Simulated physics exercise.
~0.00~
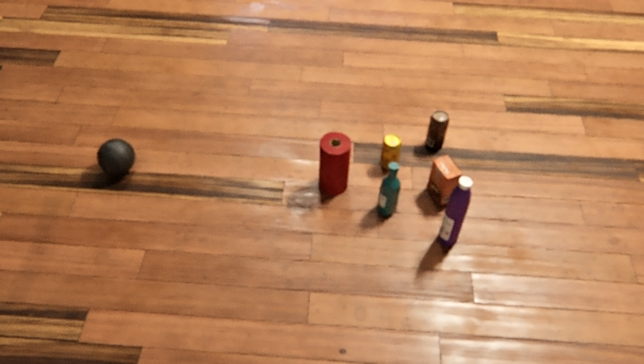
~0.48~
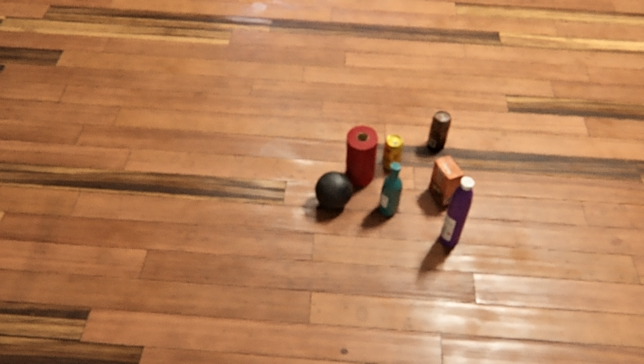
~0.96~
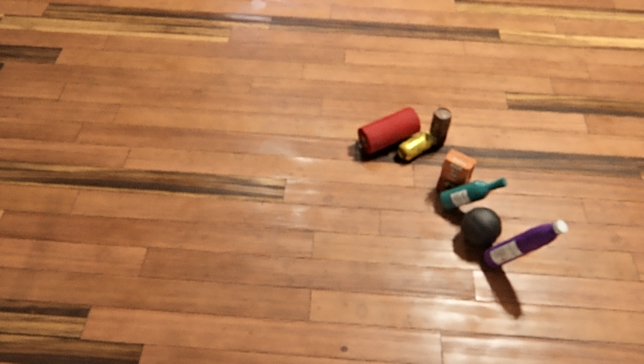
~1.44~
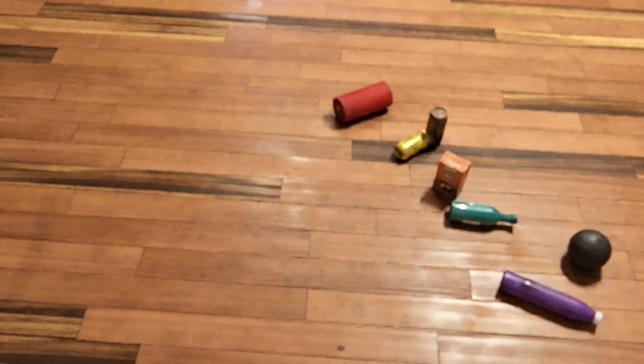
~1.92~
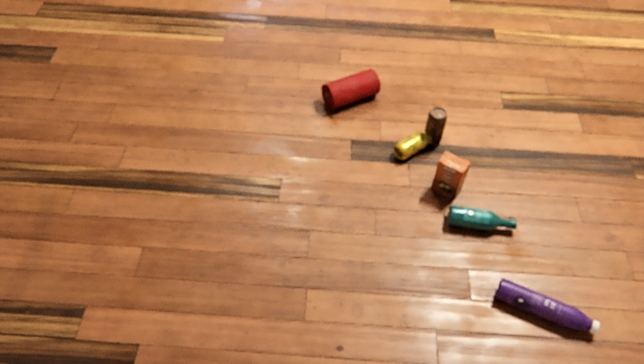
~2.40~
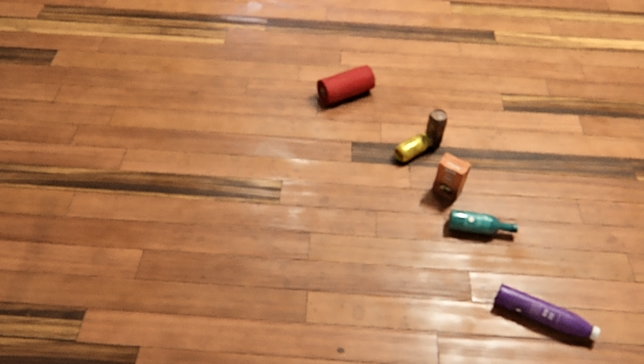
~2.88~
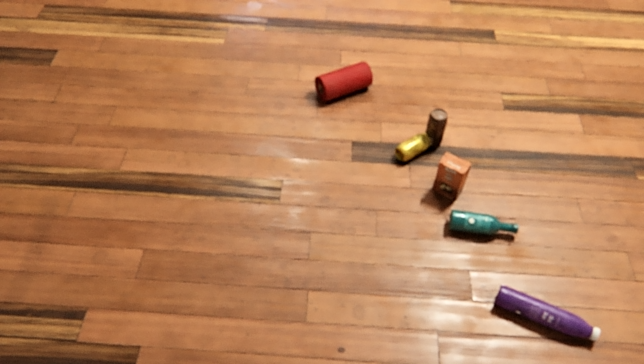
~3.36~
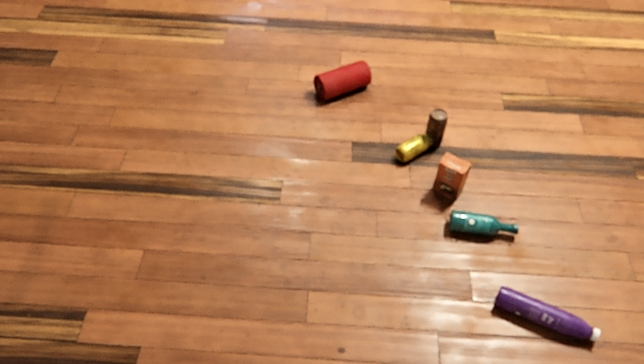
The footage shows a black ball rolling right across a wooden floor into a group of standing objects, toppling a red roll, then a yellow can, turquoise bottle and purple bottle, before leaving view; the brown can and orange carton remain upright as the others lie scattered.
